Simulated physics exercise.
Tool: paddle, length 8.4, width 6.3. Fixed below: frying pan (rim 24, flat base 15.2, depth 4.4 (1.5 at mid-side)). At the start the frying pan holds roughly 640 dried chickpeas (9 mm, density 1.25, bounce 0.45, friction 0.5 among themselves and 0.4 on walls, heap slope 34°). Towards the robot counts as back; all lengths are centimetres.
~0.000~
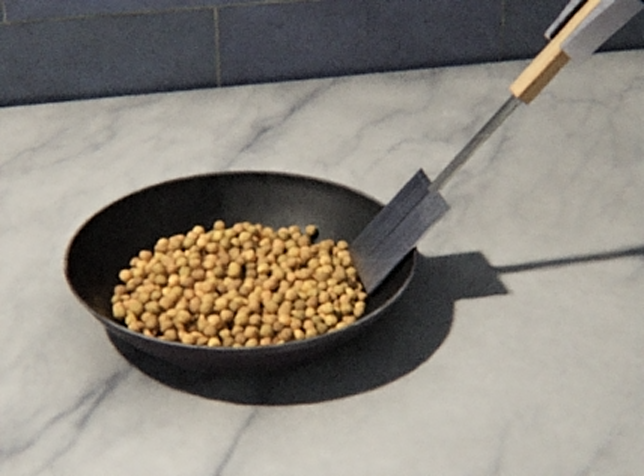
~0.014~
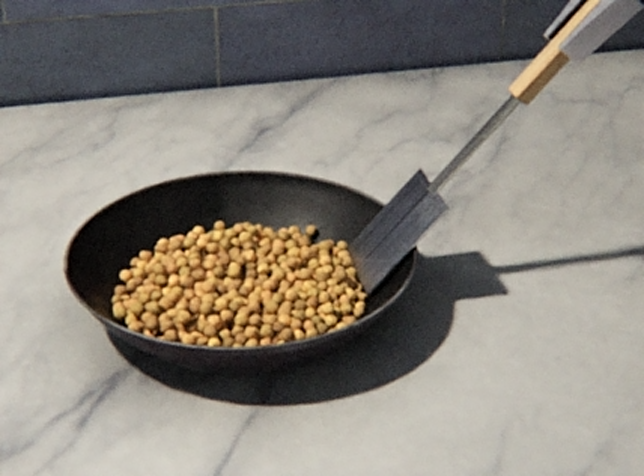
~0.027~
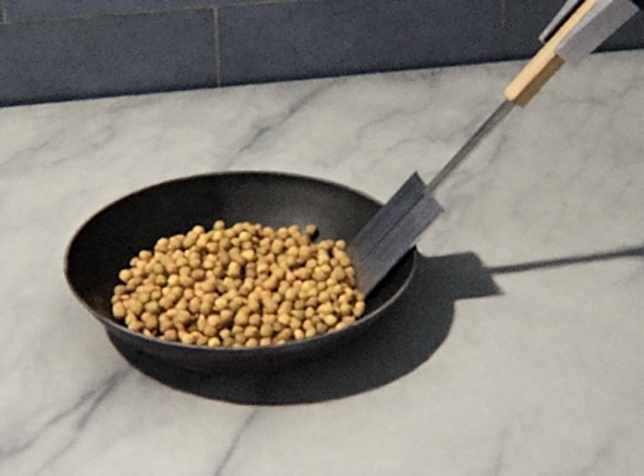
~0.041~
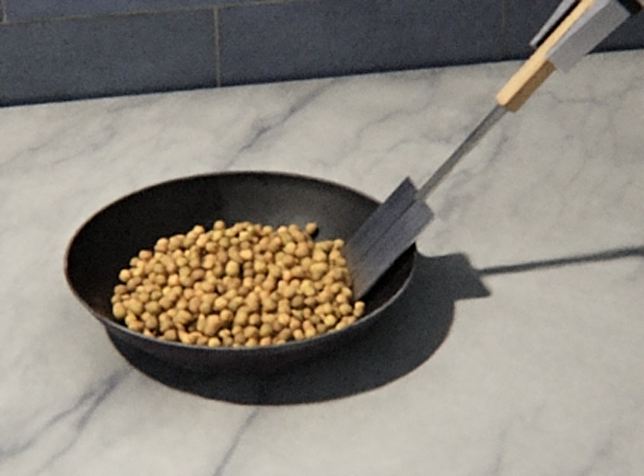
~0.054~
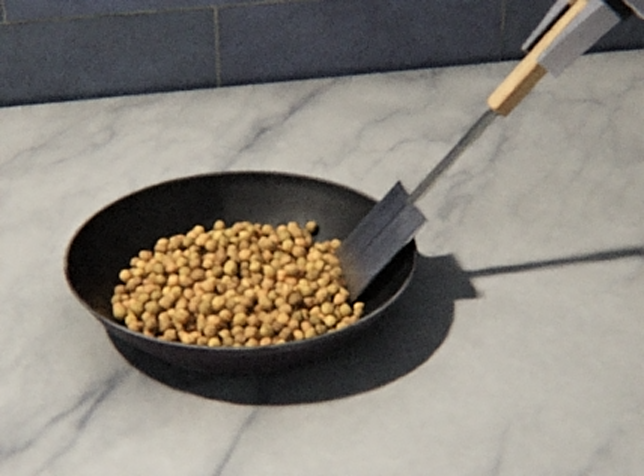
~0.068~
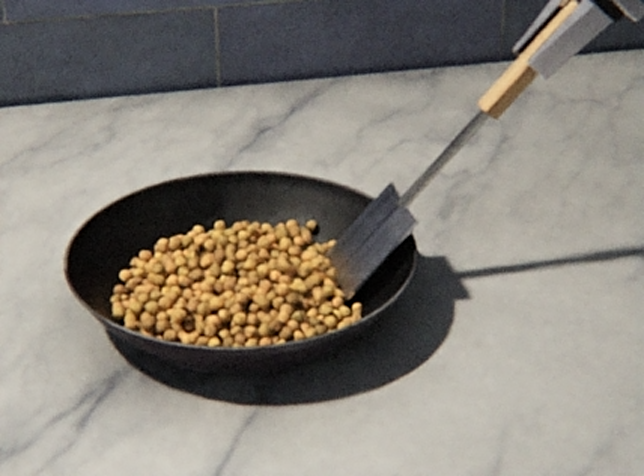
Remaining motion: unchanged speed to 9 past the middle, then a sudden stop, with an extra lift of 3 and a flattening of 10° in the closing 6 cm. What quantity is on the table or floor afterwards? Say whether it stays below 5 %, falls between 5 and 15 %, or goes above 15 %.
It falls between 5 and 15 %.
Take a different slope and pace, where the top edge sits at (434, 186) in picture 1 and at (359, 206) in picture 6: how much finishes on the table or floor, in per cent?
20 %.
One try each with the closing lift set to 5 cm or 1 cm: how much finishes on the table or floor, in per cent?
Close to 5 and 10 percent respectively.
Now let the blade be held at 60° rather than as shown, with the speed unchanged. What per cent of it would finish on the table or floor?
In that case, around 10 percent would end up on the table or floor.
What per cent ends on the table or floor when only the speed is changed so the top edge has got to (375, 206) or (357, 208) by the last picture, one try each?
I'd estimate some 20 and 25 in a hundred.
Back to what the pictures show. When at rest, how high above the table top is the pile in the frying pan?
Some 5.0 cm above the table.
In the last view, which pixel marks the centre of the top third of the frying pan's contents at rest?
The middle lies somewhere around (142, 285).
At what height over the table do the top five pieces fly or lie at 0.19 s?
About 4 centimetres.
By 0.19 s, sloping 48°, highest piece 4 above the table; 641 in the frying pan.
By 0.31 s, sloping 44°, highest piece 5 above the table; 641 in the frying pan.
By 0.57 s, sloping 38°, highest piece 5 above the table; 573 in the frying pan, 66 on the table or floor, 2 on the blade or in flight.
By 1.62 s, sloping 38°, highest piece 5 above the table; 573 in the frying pan, 68 on the table or floor.
Final count, 573 in the frying pan, 68 on the table or floor. That is 11 % on the table or floor.
